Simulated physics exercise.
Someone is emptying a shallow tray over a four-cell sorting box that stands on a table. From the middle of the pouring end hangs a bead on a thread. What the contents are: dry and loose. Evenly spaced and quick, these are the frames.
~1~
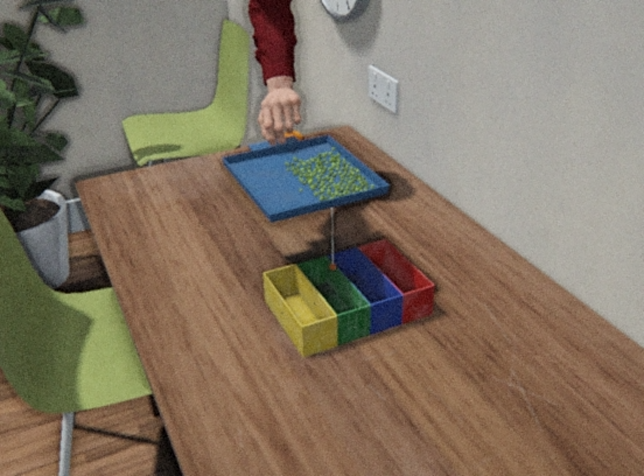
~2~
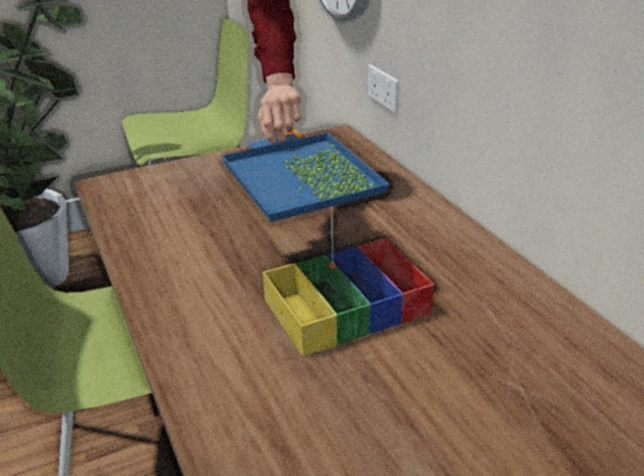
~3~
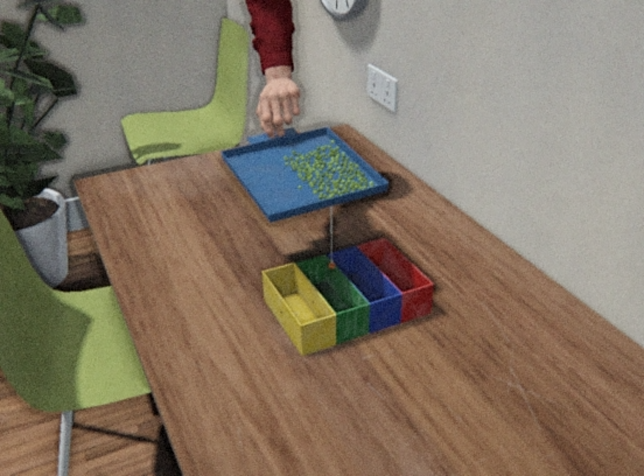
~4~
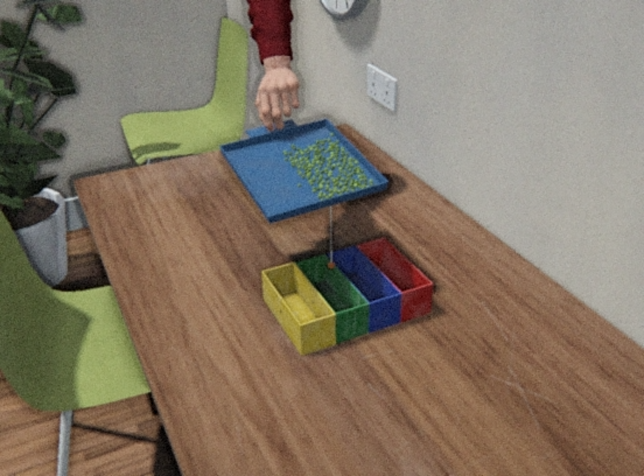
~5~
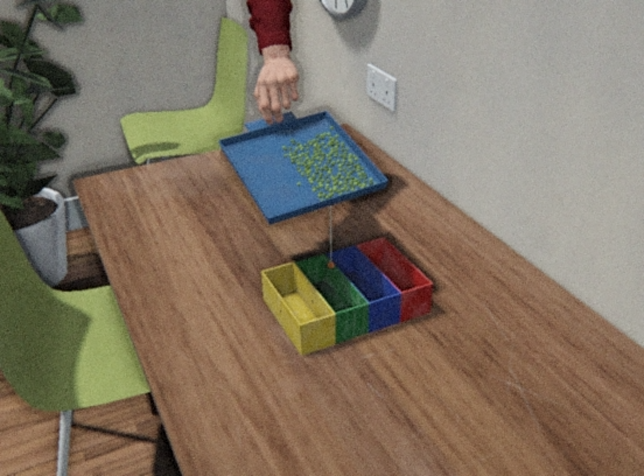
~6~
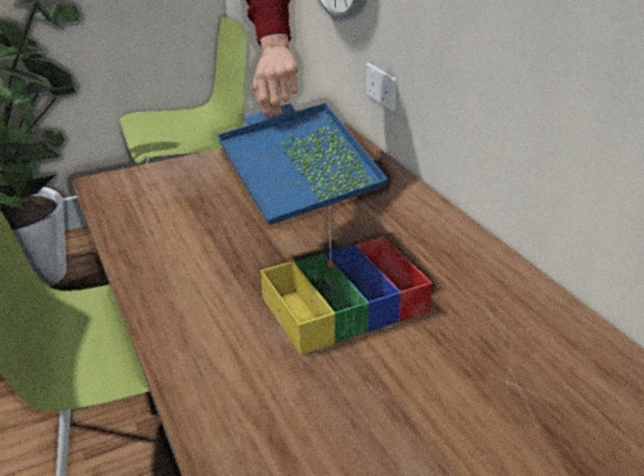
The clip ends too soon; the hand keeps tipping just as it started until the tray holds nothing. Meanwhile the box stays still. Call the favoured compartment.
The yellow compartment is favoured.
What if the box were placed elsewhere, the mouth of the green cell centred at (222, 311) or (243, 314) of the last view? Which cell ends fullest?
Try 1 - that red cell. Try 2 - blue.
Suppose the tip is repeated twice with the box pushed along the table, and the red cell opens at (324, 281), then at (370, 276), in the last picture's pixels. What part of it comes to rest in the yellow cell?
First position: Some 0 %; second position: Some 30 %.
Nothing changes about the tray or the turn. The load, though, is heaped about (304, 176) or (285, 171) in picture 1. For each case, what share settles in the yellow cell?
The first gives 80 %, the second 80 %.
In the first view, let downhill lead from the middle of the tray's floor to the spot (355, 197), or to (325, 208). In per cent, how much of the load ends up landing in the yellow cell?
Case one 0 %; case two 30 %.
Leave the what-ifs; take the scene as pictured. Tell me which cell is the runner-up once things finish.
The second spot goes to the green one.
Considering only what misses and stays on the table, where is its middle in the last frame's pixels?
It's centred at about (250, 331).
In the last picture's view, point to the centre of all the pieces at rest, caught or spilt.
Somewhere close to (303, 320) in the last picture.
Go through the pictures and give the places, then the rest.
In the first frame, corners of the pouring end at (271, 214) and (387, 185), level; middle of the load at (328, 177), dried peas; bead on its thread at (333, 267); yellow cell at (320, 333); green cell at (354, 322); blue cell at (386, 312); red cell at (418, 302).
In the second frame, corners of the pouring end at (270, 213) and (387, 184), level; middle of the load at (327, 176).
In the third frame, corners of the pouring end at (270, 214) and (386, 183), tipped barely, lowest at the left corner; middle of the load at (327, 173).
In the fourth frame, corners of the pouring end at (269, 215) and (386, 181), tipped a little, lowest at the left corner; middle of the load at (326, 170).
In the fifth frame, corners of the pouring end at (269, 217) and (386, 180), tipped a little, lowest at the left corner; middle of the load at (326, 167).
In the sixth frame, corners of the pouring end at (269, 218) and (385, 179), tipped clearly, lowest at the left corner; middle of the load at (325, 165), a small part on the move; yellow cell at (317, 331); green cell at (351, 320); blue cell at (384, 309); red cell at (415, 299).
Soon after the last picture, tray tipped steeply; nearly all on the tray; a stray few in the yellow cell; a stray few falling or outside the box.
A little later, tray tipped past a quarter turn; about two thirds on the tray; a small part in the yellow cell; a stray few in the green cell; about a third falling or outside the box.
Later still, tray tipped past a quarter turn; about half in the yellow cell; about a quarter in the green cell; a stray few in the blue cell; about a quarter falling or outside the box.
At rest, tray tipped past a quarter turn; about half in the yellow cell; about a quarter in the green cell; a stray few in the blue cell; none in the red cell; about a quarter outside the box.
